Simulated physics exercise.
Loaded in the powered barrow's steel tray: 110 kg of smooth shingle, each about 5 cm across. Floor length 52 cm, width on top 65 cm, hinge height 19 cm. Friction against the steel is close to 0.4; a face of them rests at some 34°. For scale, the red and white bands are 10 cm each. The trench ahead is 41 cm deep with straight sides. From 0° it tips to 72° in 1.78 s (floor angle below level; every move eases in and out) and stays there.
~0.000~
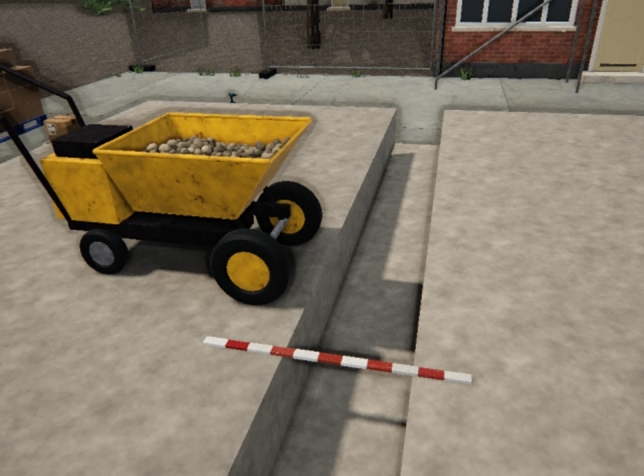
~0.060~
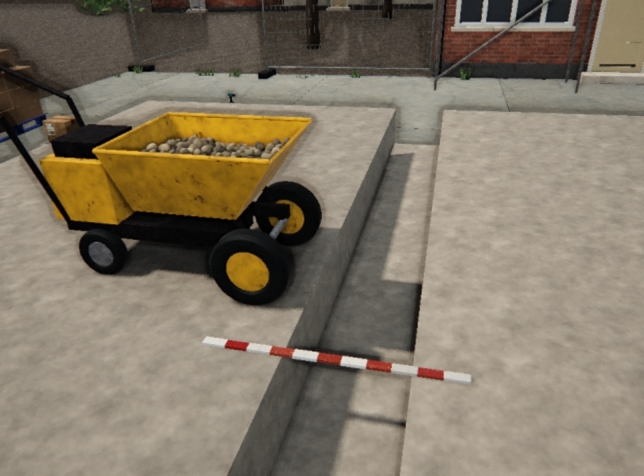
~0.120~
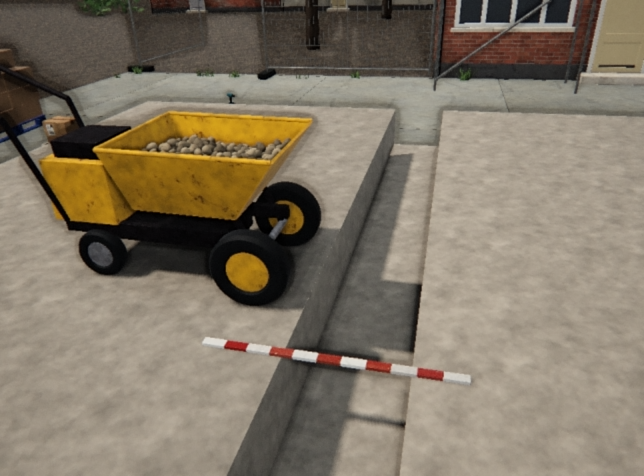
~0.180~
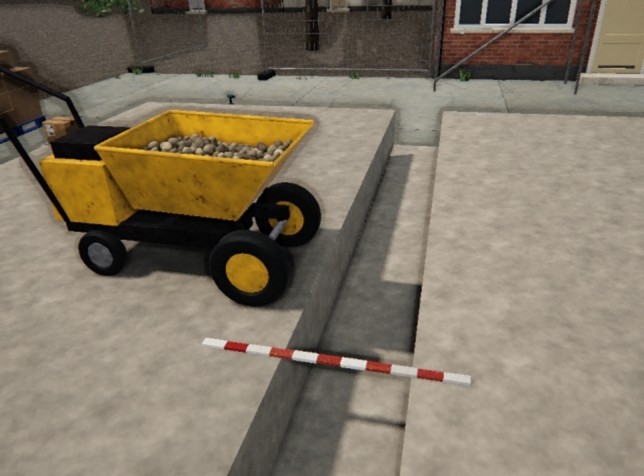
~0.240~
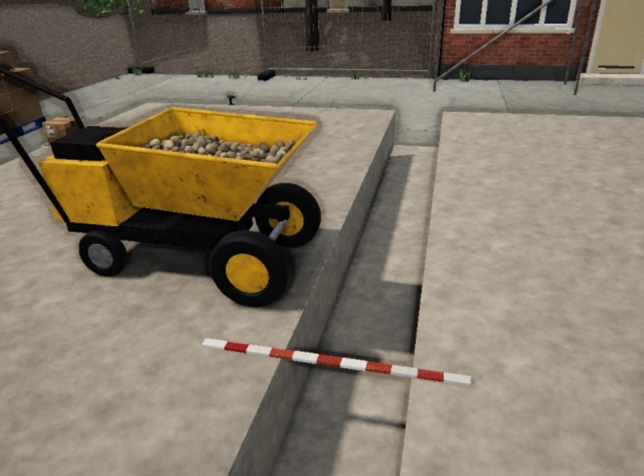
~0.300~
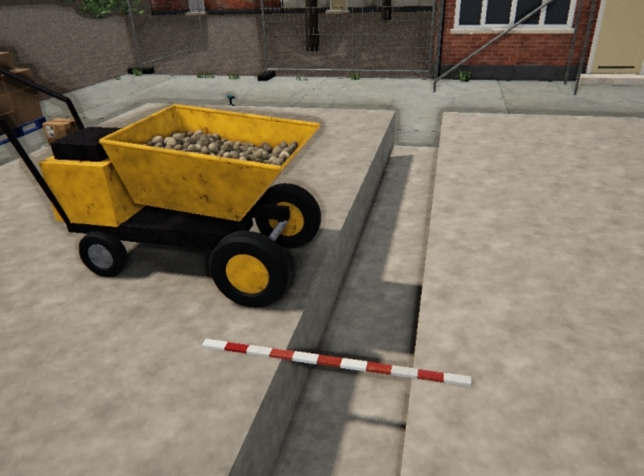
A yellow powered barrow loaded with stones stood beside a straight-sided trench, with a red and white striped pole lying across the gap, and its tray tilted very slightly forward to the right.
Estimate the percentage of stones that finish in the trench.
About 69 per cent.
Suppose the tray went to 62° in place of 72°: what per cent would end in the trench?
In that case some 70 per cent.
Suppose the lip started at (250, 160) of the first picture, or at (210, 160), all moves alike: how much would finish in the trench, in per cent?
About 95 and 100 per cent.
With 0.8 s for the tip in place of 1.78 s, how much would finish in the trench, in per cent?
In that case some 50 per cent.
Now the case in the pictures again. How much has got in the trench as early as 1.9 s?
About 35 per cent by then.
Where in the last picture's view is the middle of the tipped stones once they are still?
Near (403, 340).
After 1.3 s the floor is at 61°; 100 % in the tray; the foremost stones are at (378, 234).
After 1.9 s the floor is at 72°; 45 % in the tray, 34 % in the trench, 21 % past the trench; the foremost stones are at (502, 291).
After 2.2 s the floor is at 72°; 19 % in the tray, 50 % in the trench, 31 % past the trench; the foremost stones are at (583, 311).
After 4.2 s the floor is at 72°; 0 % in the tray, 69 % in the trench, 31 % past the trench; the foremost stones are at (634, 328).
